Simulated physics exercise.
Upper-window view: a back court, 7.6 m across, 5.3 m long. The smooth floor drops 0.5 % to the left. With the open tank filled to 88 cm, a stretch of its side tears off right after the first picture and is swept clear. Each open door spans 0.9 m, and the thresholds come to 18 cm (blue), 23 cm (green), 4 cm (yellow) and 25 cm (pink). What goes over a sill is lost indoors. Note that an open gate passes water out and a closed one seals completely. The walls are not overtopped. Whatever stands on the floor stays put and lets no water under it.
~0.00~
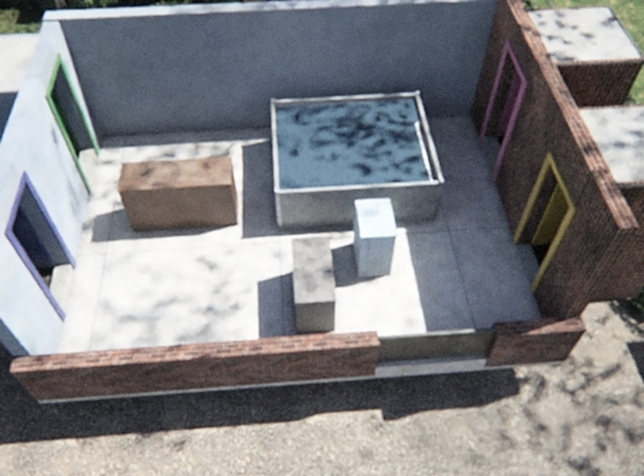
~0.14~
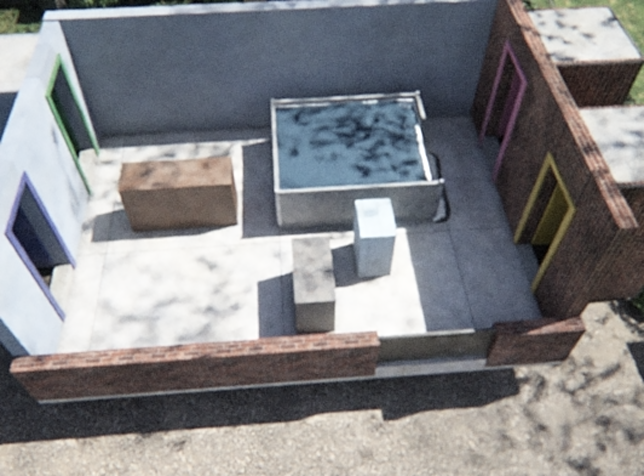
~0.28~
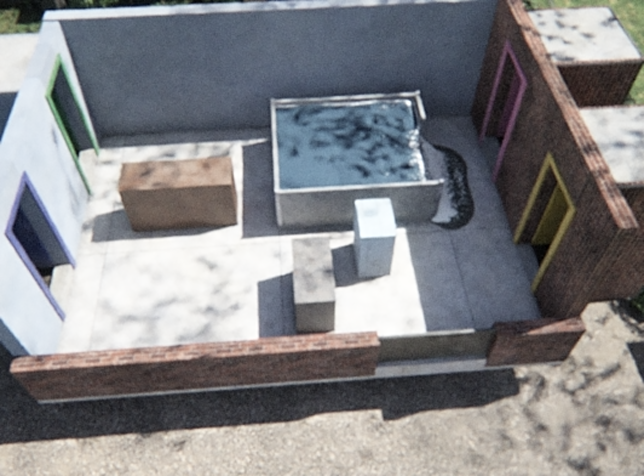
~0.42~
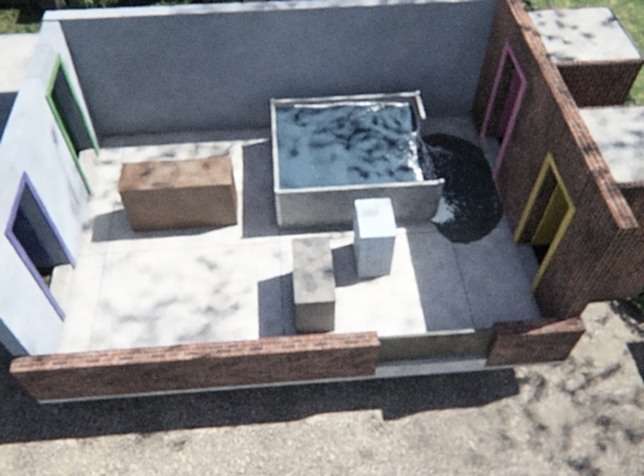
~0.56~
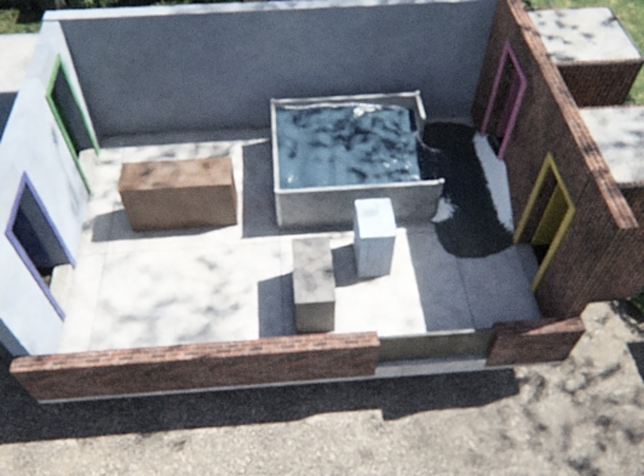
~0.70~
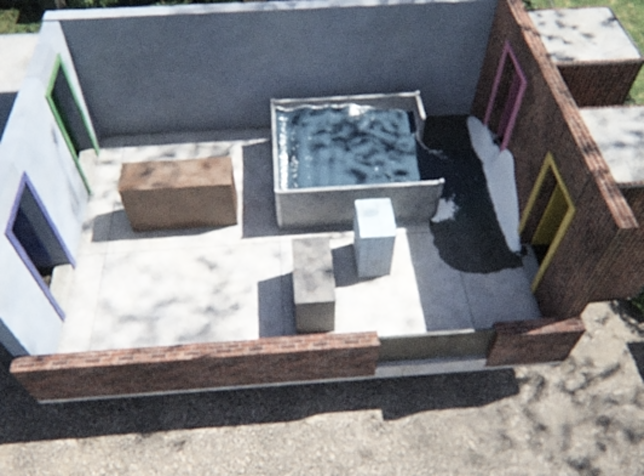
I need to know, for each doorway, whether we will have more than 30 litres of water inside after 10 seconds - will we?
Here is how it goes: The blue door, no, not that much; the green door, no, not that much; the yellow door, yes, more than that; the pink door, yes, more than that.
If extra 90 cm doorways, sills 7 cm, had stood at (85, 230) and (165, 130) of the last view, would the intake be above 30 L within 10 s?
More, less.
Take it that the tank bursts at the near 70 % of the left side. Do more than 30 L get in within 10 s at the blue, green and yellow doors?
Then: Blue beyond it, green beyond it, yellow beyond it.
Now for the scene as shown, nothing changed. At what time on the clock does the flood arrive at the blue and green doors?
Blue: 4.5 s; green: 3.8 s.
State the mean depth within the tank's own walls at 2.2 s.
45 cm.
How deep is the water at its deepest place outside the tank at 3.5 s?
Some 40 cm deep.
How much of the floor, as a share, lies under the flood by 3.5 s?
55 %.
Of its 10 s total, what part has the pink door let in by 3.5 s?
Some 95 in a hundred.
After 1.4 s water covers 20 % of the floor and is deepest (64 cm) near (485, 187); blue door not reached, green door not reached, yellow door 18 cm at the sill, 14 L in, pink door 56 cm at the sill, 129 L in.
After 2.2 s water covers 30 % of the floor and is deepest (57 cm) near (470, 117); blue door not reached, green door not reached, yellow door 18 cm at the sill, 72 L in, pink door 52 cm at the sill, 295 L in.
After 3.5 s water covers 55 % of the floor and is deepest (40 cm) near (470, 117); blue door not reached, green door not reached, yellow door 13 cm at the sill, 145 L in, pink door 34 cm at the sill, 426 L in.
After 6.0 s water covers 90 % of the floor and is deepest (25 cm) near (545, 330); blue door 16 cm at the sill, 0 L in, green door 16 cm at the sill, 0 L in, yellow door 14 cm at the sill, 230 L in, pink door 21 cm at the sill, 447 L in.
After 10.0 s water covers 100 % of the floor and is deepest (23 cm) near (210, 366); blue door 17 cm at the sill, 1 L in, green door 11 cm at the sill, 0 L in, yellow door 12 cm at the sill, 351 L in, pink door 14 cm at the sill, 448 L in.
